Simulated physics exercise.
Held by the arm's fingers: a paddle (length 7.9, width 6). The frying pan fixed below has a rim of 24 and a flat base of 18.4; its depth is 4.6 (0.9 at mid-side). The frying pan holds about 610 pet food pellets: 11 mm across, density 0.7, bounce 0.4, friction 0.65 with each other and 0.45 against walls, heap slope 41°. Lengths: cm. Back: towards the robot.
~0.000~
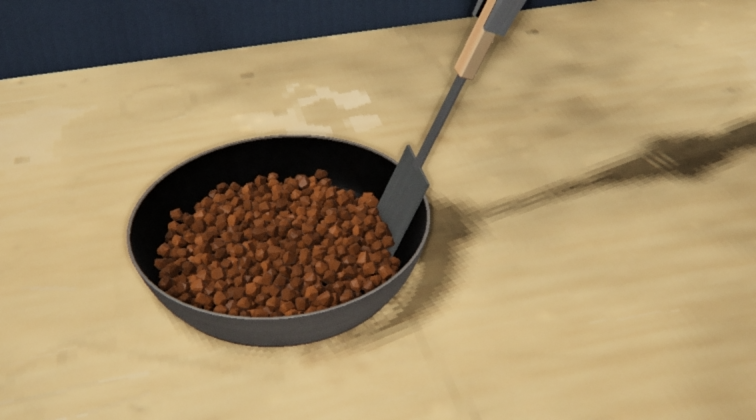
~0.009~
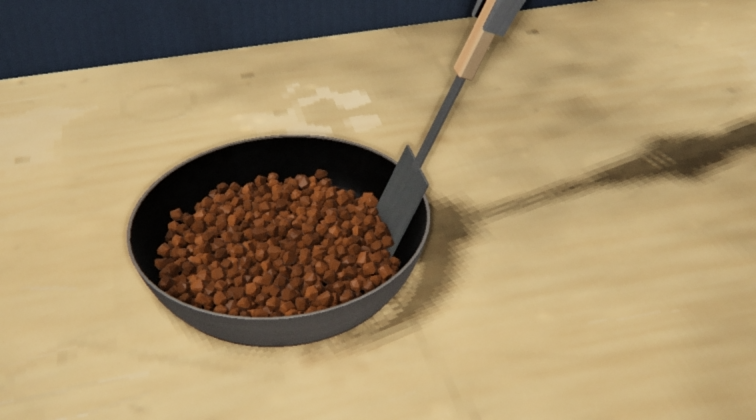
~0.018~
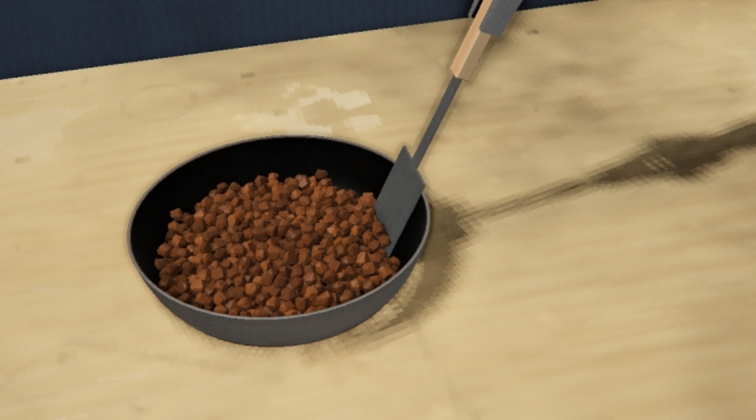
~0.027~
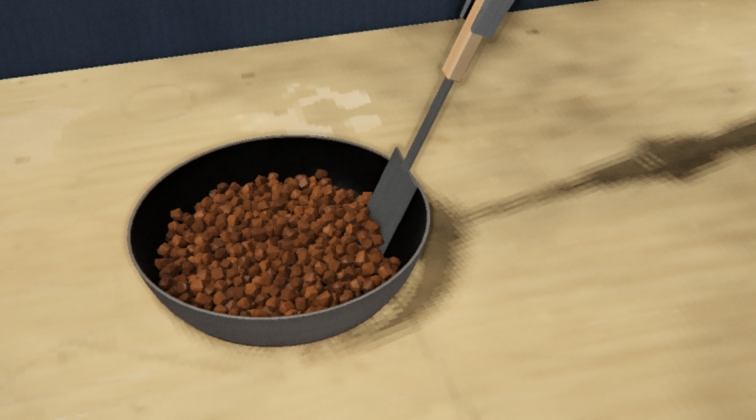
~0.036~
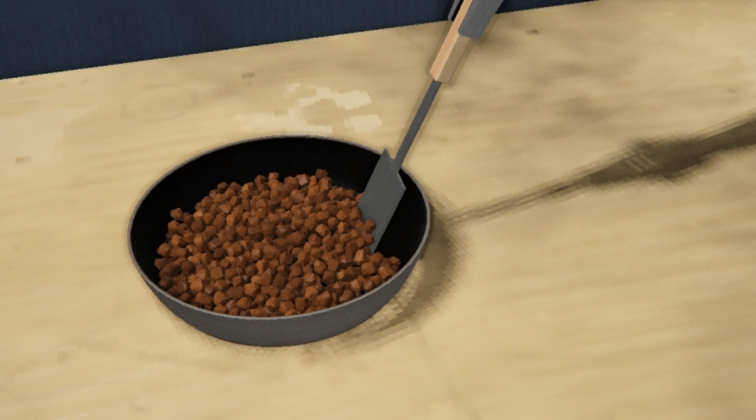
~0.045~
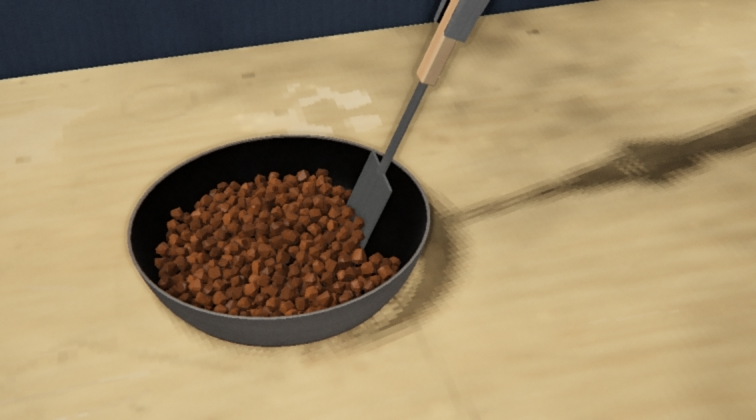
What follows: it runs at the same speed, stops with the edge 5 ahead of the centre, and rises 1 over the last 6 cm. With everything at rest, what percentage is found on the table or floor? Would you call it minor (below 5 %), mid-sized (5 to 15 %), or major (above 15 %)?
I would call it mid-sized.
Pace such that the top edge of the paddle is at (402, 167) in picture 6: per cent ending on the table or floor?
Share: Roughly 0 %.
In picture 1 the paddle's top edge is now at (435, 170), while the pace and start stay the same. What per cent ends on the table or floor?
Some 10 per cent.
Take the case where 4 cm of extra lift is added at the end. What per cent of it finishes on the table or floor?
Roughly 15 percent of it.
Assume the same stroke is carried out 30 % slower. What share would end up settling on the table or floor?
In that case, around 5 per cent would end on the table or floor.
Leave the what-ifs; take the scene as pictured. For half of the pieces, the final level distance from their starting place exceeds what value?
Level distance of around 3 cm.
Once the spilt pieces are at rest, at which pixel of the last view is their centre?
Approximately at (21, 303).
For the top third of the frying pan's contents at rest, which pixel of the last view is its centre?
(188, 246).
After 0.07 s, sloping 65°, highest piece 6 above the table; 614 in the frying pan.
After 0.10 s, sloping 65°, highest piece 8 above the table; 614 in the frying pan.
After 0.31 s, sloping 65°, highest piece 7 above the table; 552 in the frying pan, 52 on the table or floor, 10 on the blade or in flight.
After 1.36 s, sloping 65°, highest piece 5 above the table; 551 in the frying pan, 63 on the table or floor.
At rest, 551 in the frying pan, 63 on the table or floor. That is 10 % on the table or floor.
